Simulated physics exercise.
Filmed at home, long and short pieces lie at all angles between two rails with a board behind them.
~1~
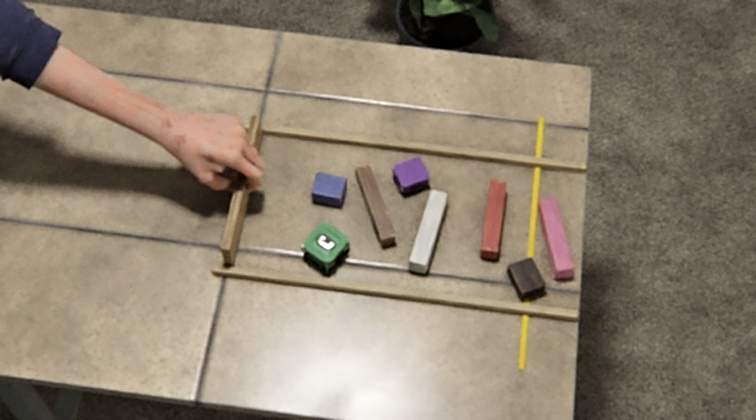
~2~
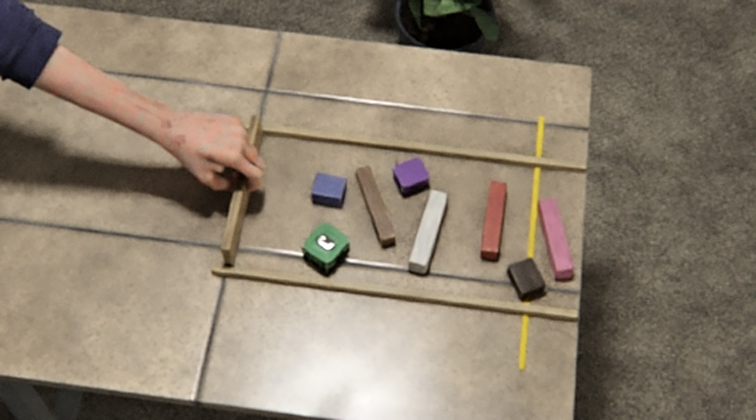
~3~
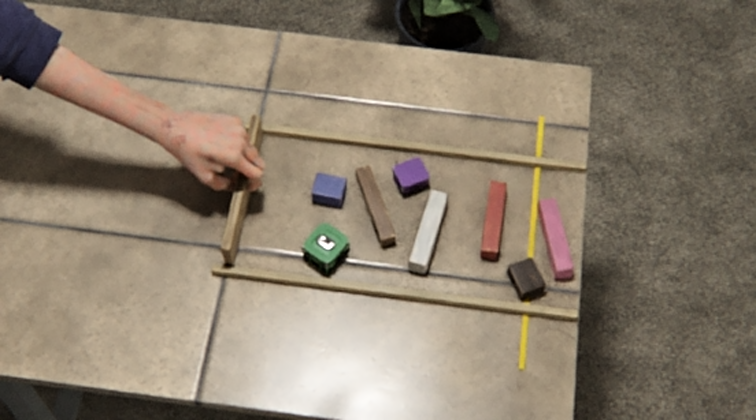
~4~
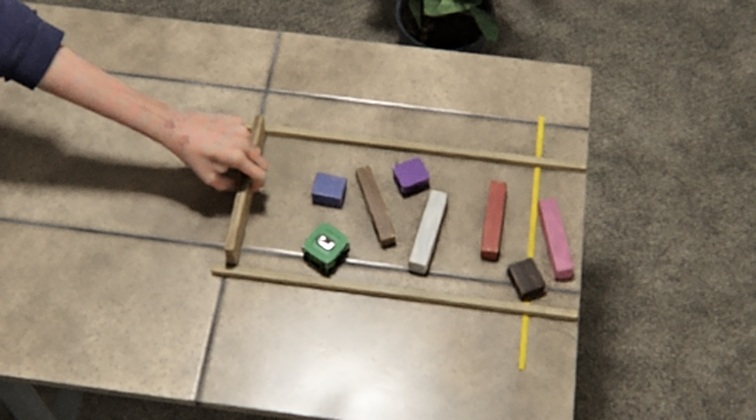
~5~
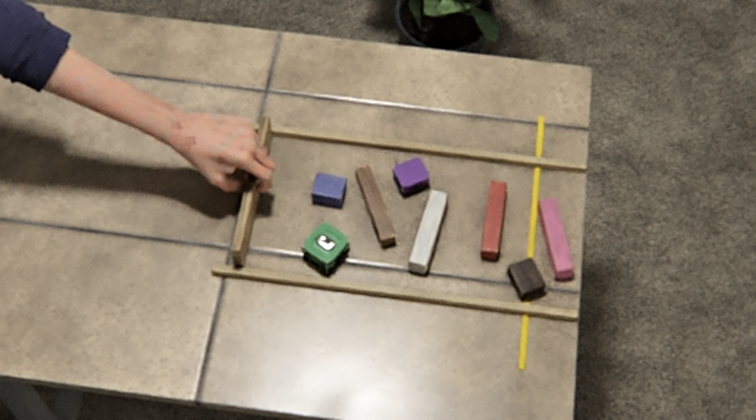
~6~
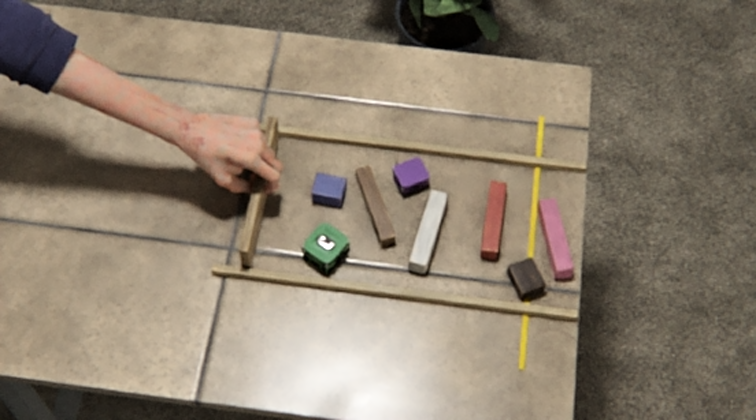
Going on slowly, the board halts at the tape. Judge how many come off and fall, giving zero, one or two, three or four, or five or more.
The pieces lost over the edge are more than four.
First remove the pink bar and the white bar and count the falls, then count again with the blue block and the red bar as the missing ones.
The first try gives 2, the second gives 1.
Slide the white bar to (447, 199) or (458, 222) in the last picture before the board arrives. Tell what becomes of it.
Trial 1: Off; trial 2: Off.
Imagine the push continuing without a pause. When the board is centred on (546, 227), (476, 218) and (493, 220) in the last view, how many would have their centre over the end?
Going through the three places, I get 6, 0 and 1.
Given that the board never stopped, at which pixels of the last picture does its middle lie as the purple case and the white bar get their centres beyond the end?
Its middle is around (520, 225) and around (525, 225).
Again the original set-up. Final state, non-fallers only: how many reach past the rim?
It would come to 0.
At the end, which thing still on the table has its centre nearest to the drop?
Looking at the middles, it's the brown bar.
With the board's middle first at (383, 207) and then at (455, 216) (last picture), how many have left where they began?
Counting first: 5, next 8.
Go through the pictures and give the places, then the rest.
Pink bar (555, 238); black block (526, 278); red bar (494, 220); board (243, 189); tape (532, 235), in the first frame.
Black block (526, 279); green case (326, 248), in the second frame.
Red bar (493, 220); purple case (411, 177), in the third frame.
Pink bar (555, 238); blue block (329, 190), in the fourth frame.
Black block (526, 279); white bar (429, 232), in the fifth frame.
Pink bar (555, 238); black block (526, 279); red bar (493, 220); board (260, 191); tape (532, 235), in the sixth frame.
Early on, none off yet; pink bar at rest near (555, 238); black block at rest near (526, 279); red bar at rest near (493, 220).
Finally, the number that fall off is five or more; lost, purple case, white bar, red bar, black block and pink bar.
